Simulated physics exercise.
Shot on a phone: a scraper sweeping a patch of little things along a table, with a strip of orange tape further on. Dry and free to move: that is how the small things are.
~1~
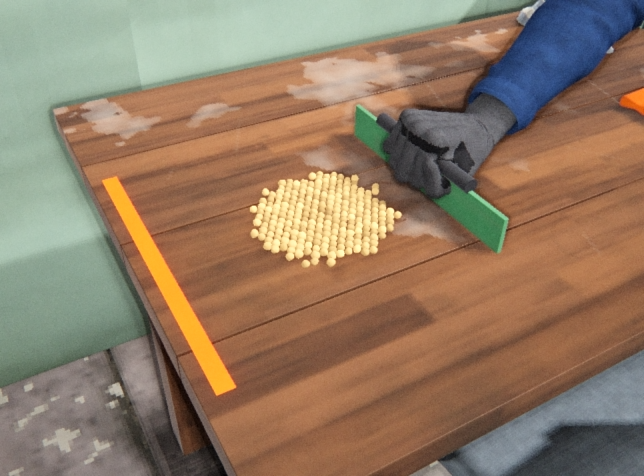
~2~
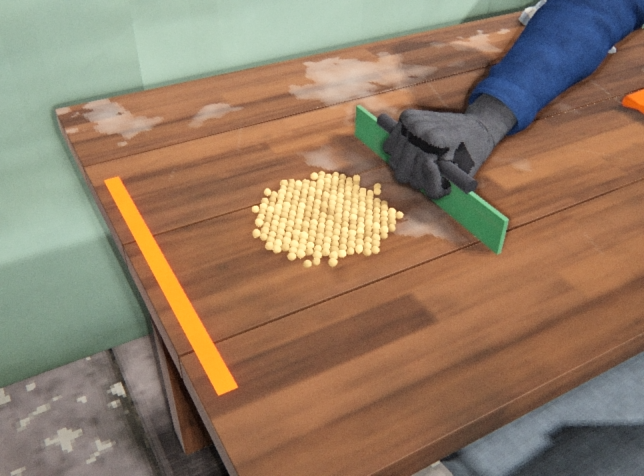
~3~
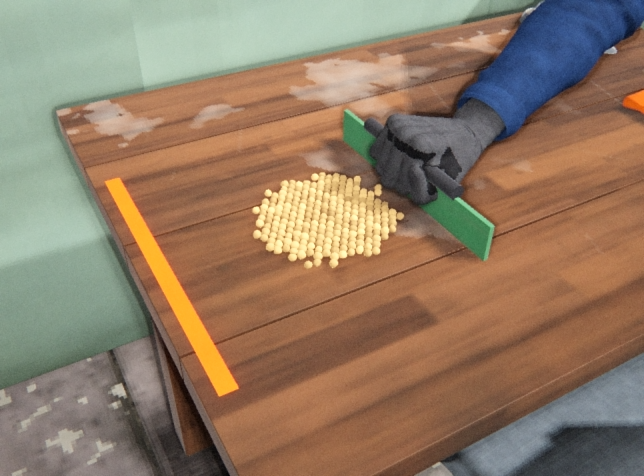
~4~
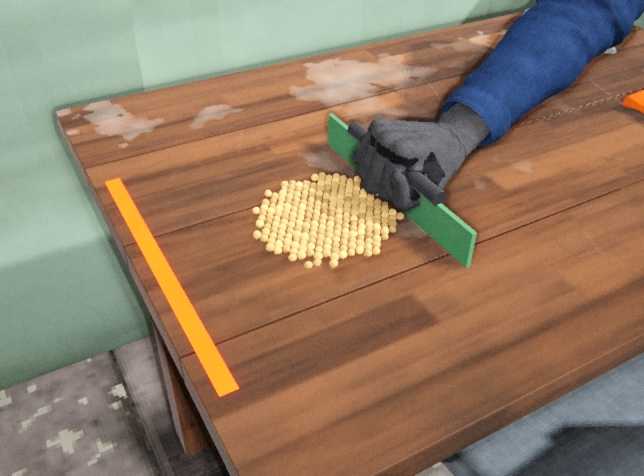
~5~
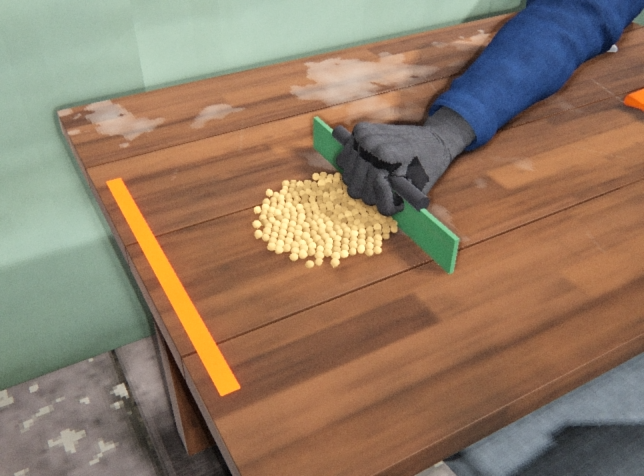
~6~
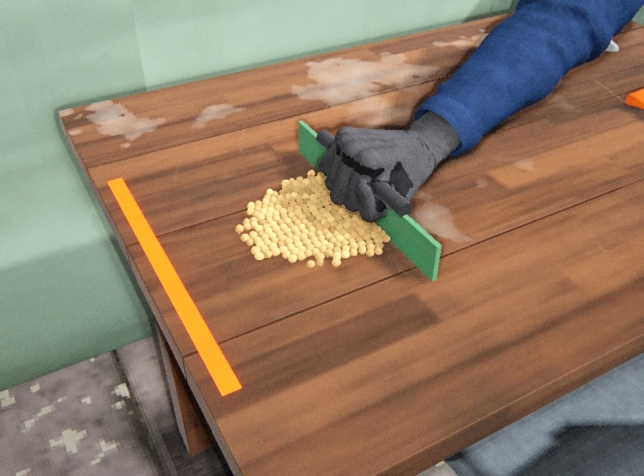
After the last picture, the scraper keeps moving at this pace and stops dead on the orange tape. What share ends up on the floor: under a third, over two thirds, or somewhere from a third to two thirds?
Over two thirds.
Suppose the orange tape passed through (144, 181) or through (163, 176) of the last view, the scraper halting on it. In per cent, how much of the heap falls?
About 40 and 20 per cent.
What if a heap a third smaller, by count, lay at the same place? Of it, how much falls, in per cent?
90 %, about.
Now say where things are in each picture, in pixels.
In the first frame, scraper at (490, 225), at rest; orange tape at (114, 187), right by the edge; edge at (137, 278); the heap at (321, 216), dried chickpeas.
In the second frame, scraper at (490, 226).
In the third frame, scraper at (477, 232); the heap at (323, 217).
In the fourth frame, scraper at (459, 239).
In the fifth frame, scraper at (442, 245); the heap at (322, 217), about a quarter pushed along.
In the sixth frame, scraper at (425, 252); orange tape at (119, 188); edge at (143, 279); the heap at (312, 219), most pushed along.
Soon, scraper still moving, near (260, 206); heap all on the table, its front near (157, 266).
A while on, scraper stopped at the orange tape; heap most over the edge.
Finally, scraper stopped at the orange tape; heap most over the edge.
